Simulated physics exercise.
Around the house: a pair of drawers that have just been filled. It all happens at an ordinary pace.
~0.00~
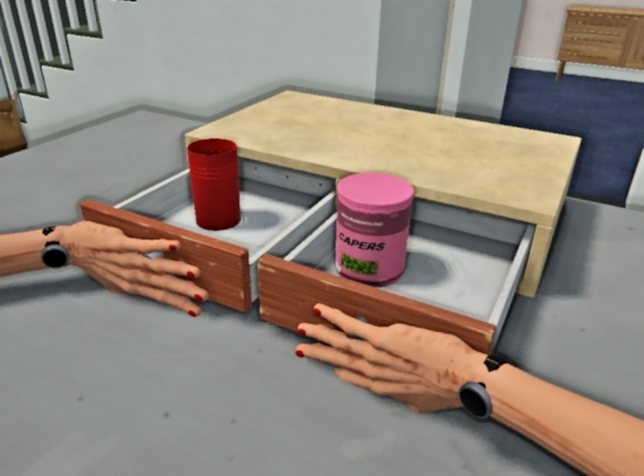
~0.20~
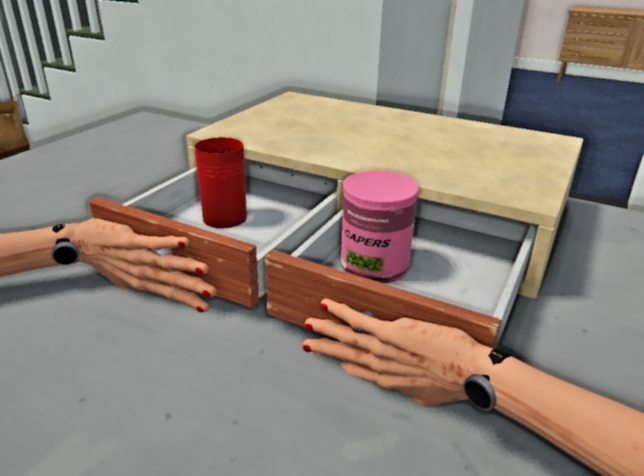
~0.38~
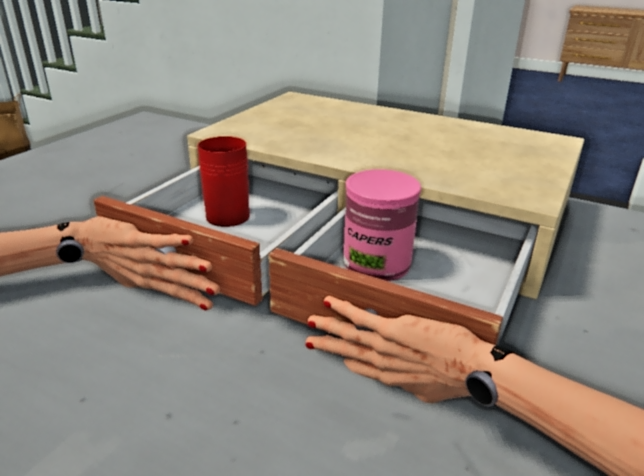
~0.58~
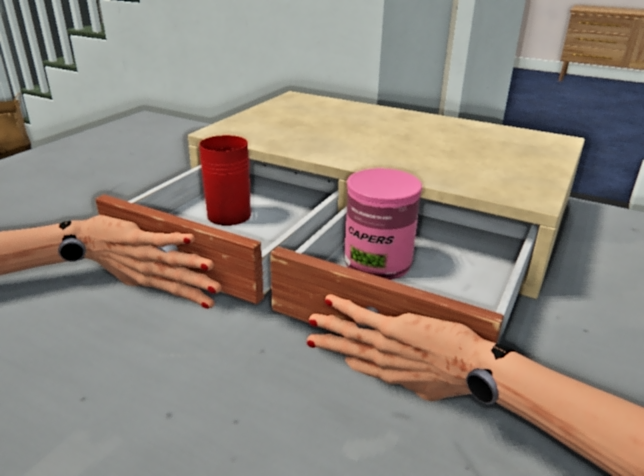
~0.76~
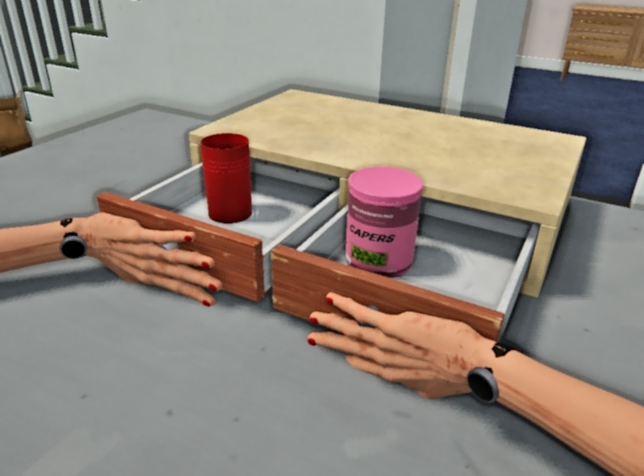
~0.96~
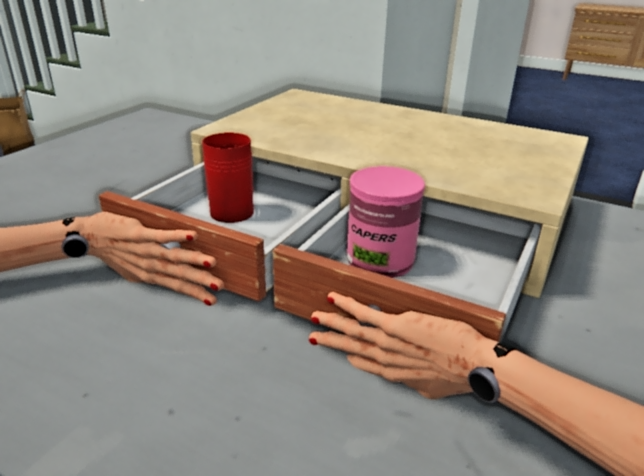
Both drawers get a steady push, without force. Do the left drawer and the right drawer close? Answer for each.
In the end the left drawer stays ajar; the right drawer stays ajar.
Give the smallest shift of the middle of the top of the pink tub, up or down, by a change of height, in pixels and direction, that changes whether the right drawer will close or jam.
Roughly 28 pixels down.
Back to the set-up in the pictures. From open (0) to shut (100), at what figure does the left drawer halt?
Some 60 per cent of the way.
After 1.32 s, left drawer starting in; right drawer starting in.
After 1.58 s, left drawer about half in; right drawer about half in.
At rest (5.0 s), the left drawer will not close; the right drawer will not close.
